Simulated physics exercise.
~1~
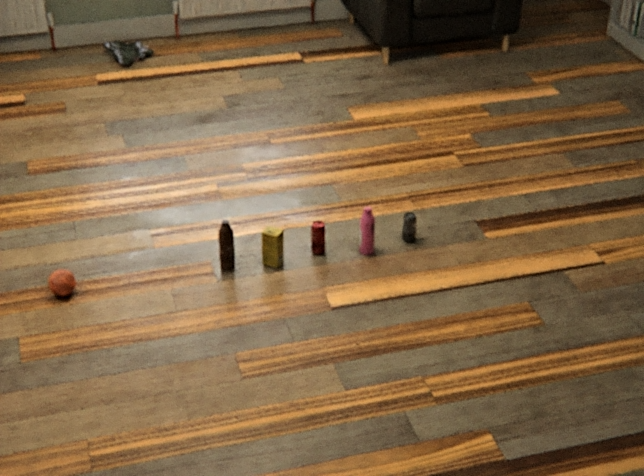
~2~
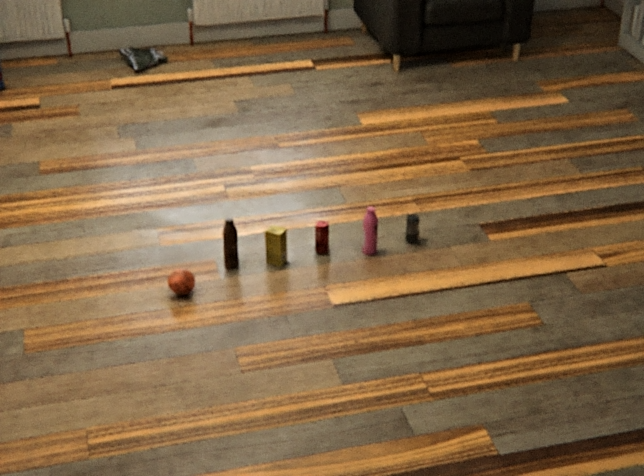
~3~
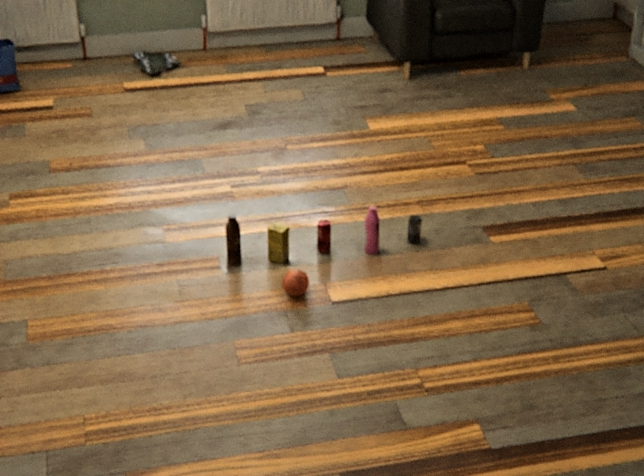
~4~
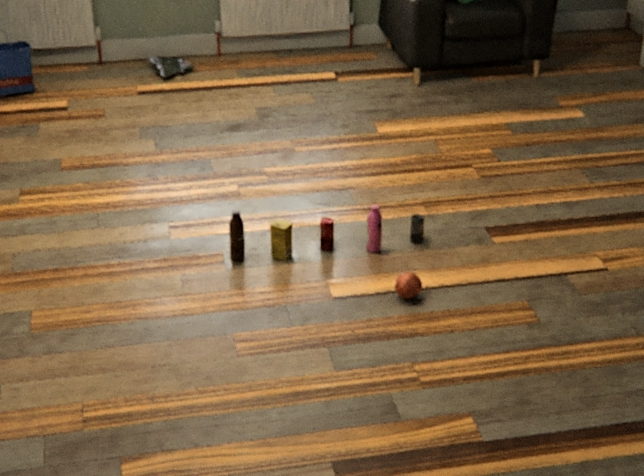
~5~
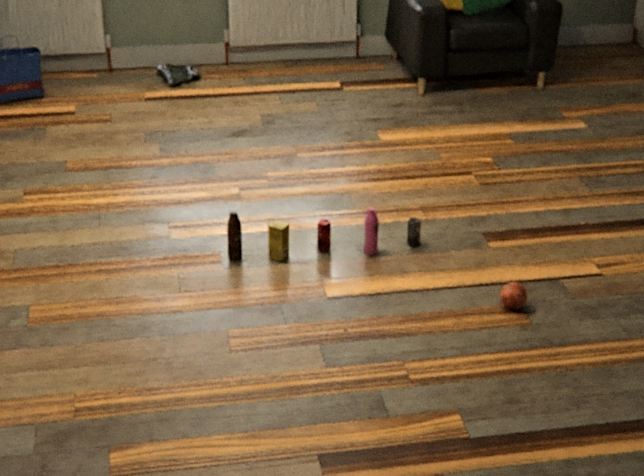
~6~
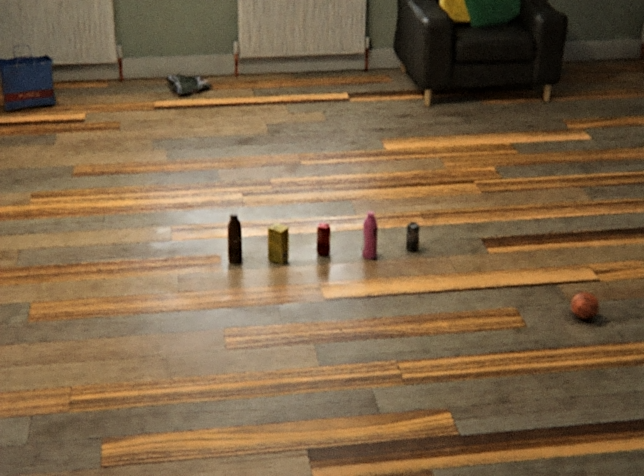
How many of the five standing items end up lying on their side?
None of them do. The brown bottle, yellow carton, red can, pink bottle and grey can all remain upright.
